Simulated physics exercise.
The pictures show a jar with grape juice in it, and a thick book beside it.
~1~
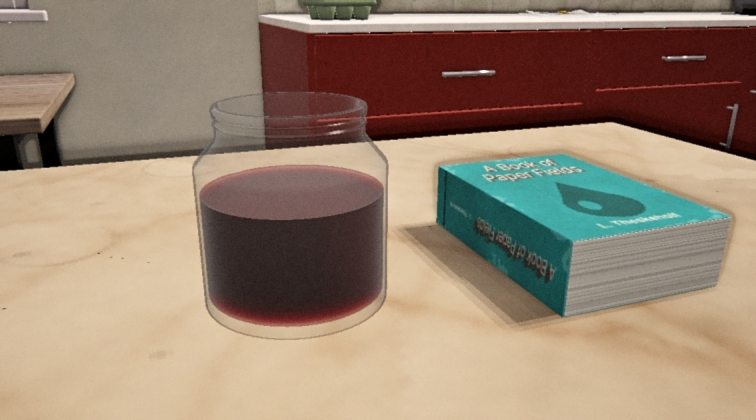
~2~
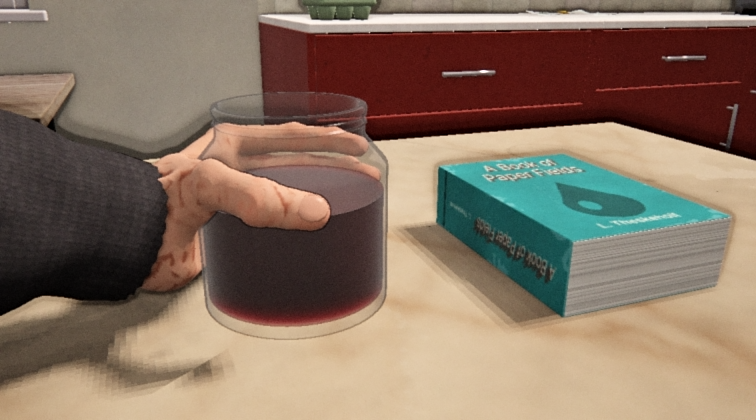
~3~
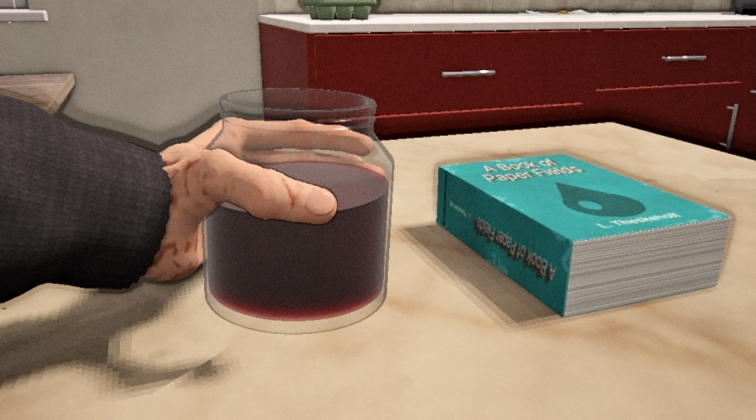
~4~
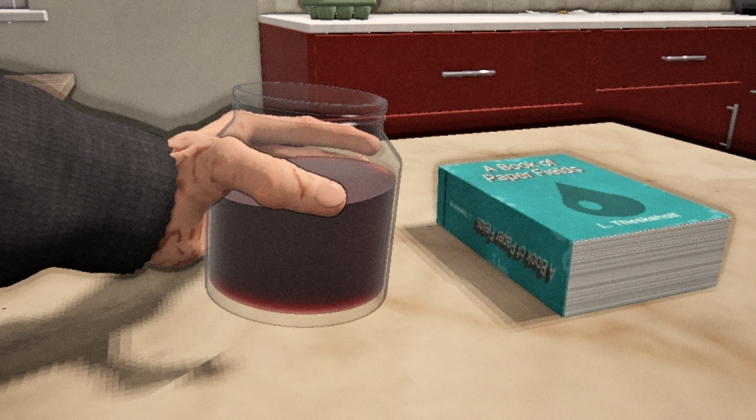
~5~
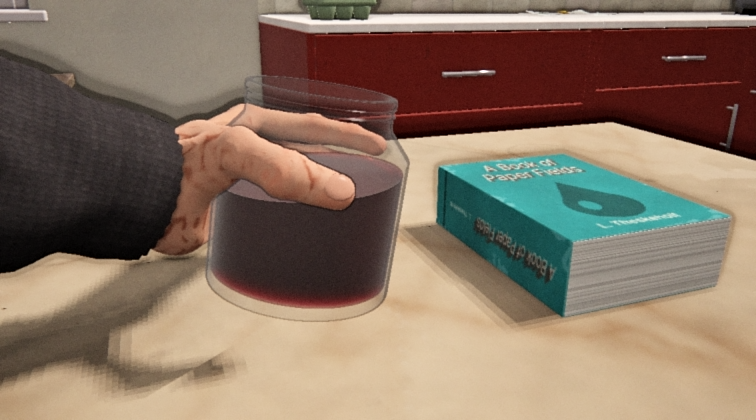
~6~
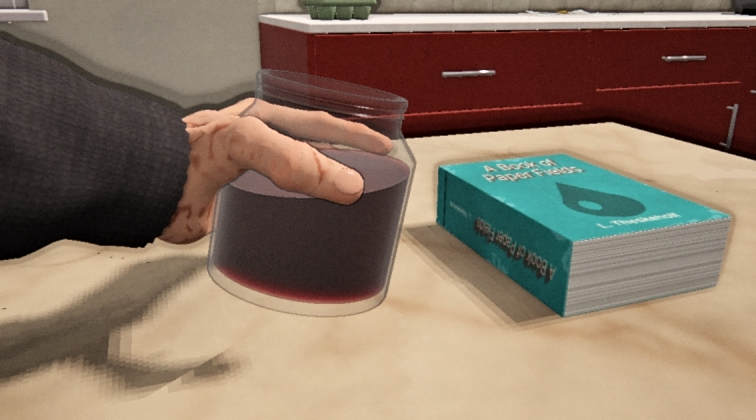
On a pale kitchen table, a jar of dark red liquid stands upright beside a thick teal book; a hand reaches in from the left, grips the jar and gradually tilts it slightly to the right, towards the book.
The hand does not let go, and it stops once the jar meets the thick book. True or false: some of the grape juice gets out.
True.
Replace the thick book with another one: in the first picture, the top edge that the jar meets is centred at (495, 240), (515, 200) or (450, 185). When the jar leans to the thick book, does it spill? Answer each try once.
Overflow, overflow, no loss.
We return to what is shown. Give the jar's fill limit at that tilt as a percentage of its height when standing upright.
Limit: Approx. 35 in a hundred.
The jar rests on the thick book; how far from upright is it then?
Tilt from upright: Close to 65 degrees.
Shortly, the jar leans by about 35°; none is lost.
Then, the jar leans by about 55°; it has lost some; nearly all of the grape juice is inside.
At the finish, the jar leans by about 65°, against the thick book; it has lost some; about two thirds of the grape juice is inside.
